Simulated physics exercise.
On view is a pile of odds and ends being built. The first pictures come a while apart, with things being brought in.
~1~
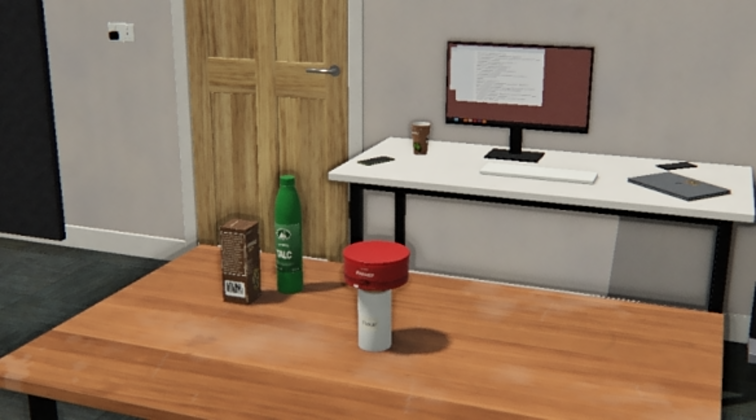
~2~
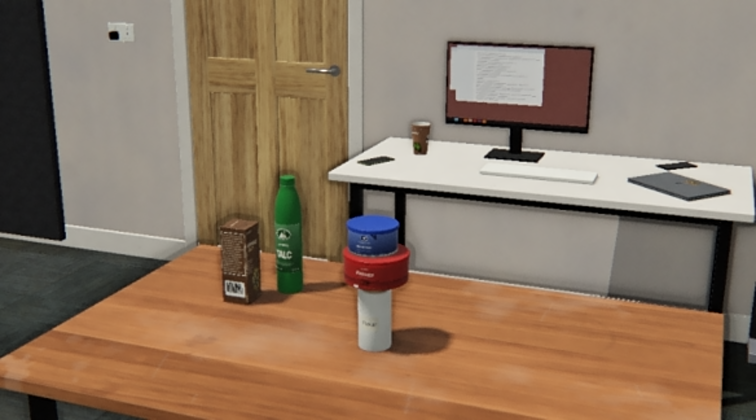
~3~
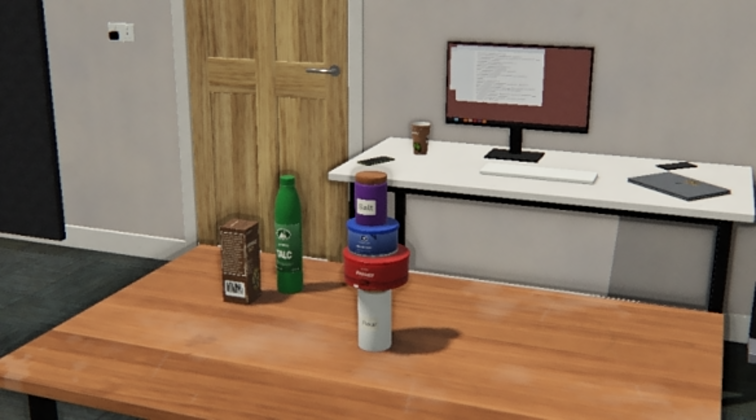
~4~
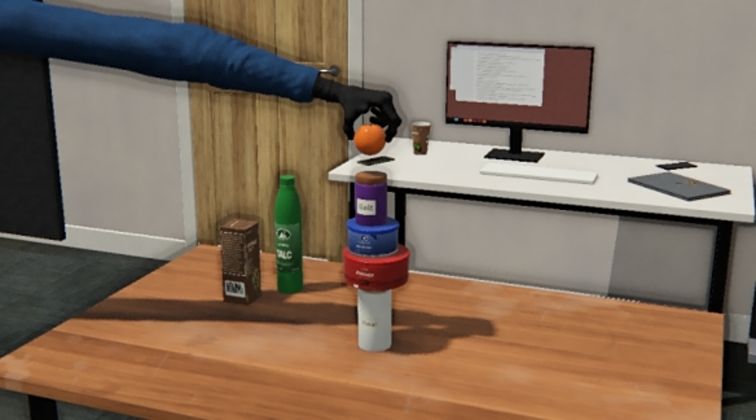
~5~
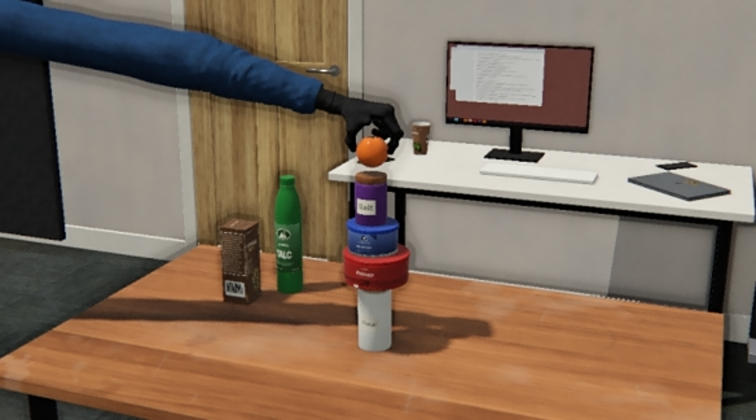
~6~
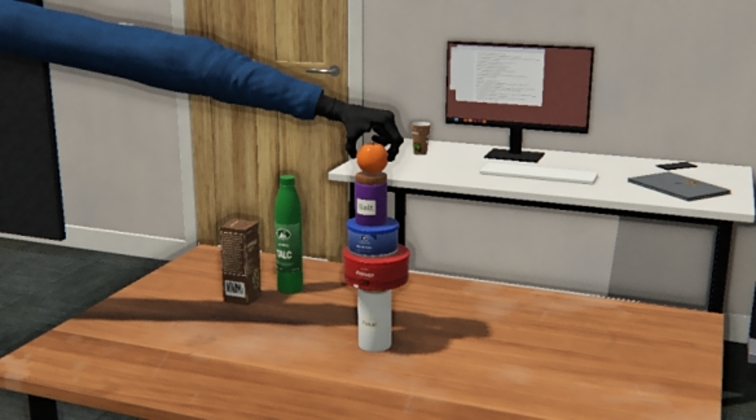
Blue tub and purple jar appearing in turn above a red tub on a white jar, then gloved hand lowering orange tomato on top.
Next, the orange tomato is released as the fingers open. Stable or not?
Stable.
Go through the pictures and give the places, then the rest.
The last thing is not in view yet; white jar (375, 313), in the first frame.
The last thing is not in view yet; blue tub (373, 236), in the second frame.
The last thing is not in view yet; brown carton (241, 262), in the third frame.
Coming down; orange tomato (370, 140); white jar (375, 313), in the fourth frame.
Coming down; orange tomato (373, 152); blue tub (373, 236), in the fifth frame.
In place under the hand; orange tomato (373, 158); brown carton (241, 262), in the sixth frame.
Then, 0.80 s on from there, no change.
Then, 2.00 s on from there, orange tomato resting near (372, 159).
In the end, all 7 unmoved. At the end, from the last picture's camera, orange tomato near (372, 159). The pile stays up.
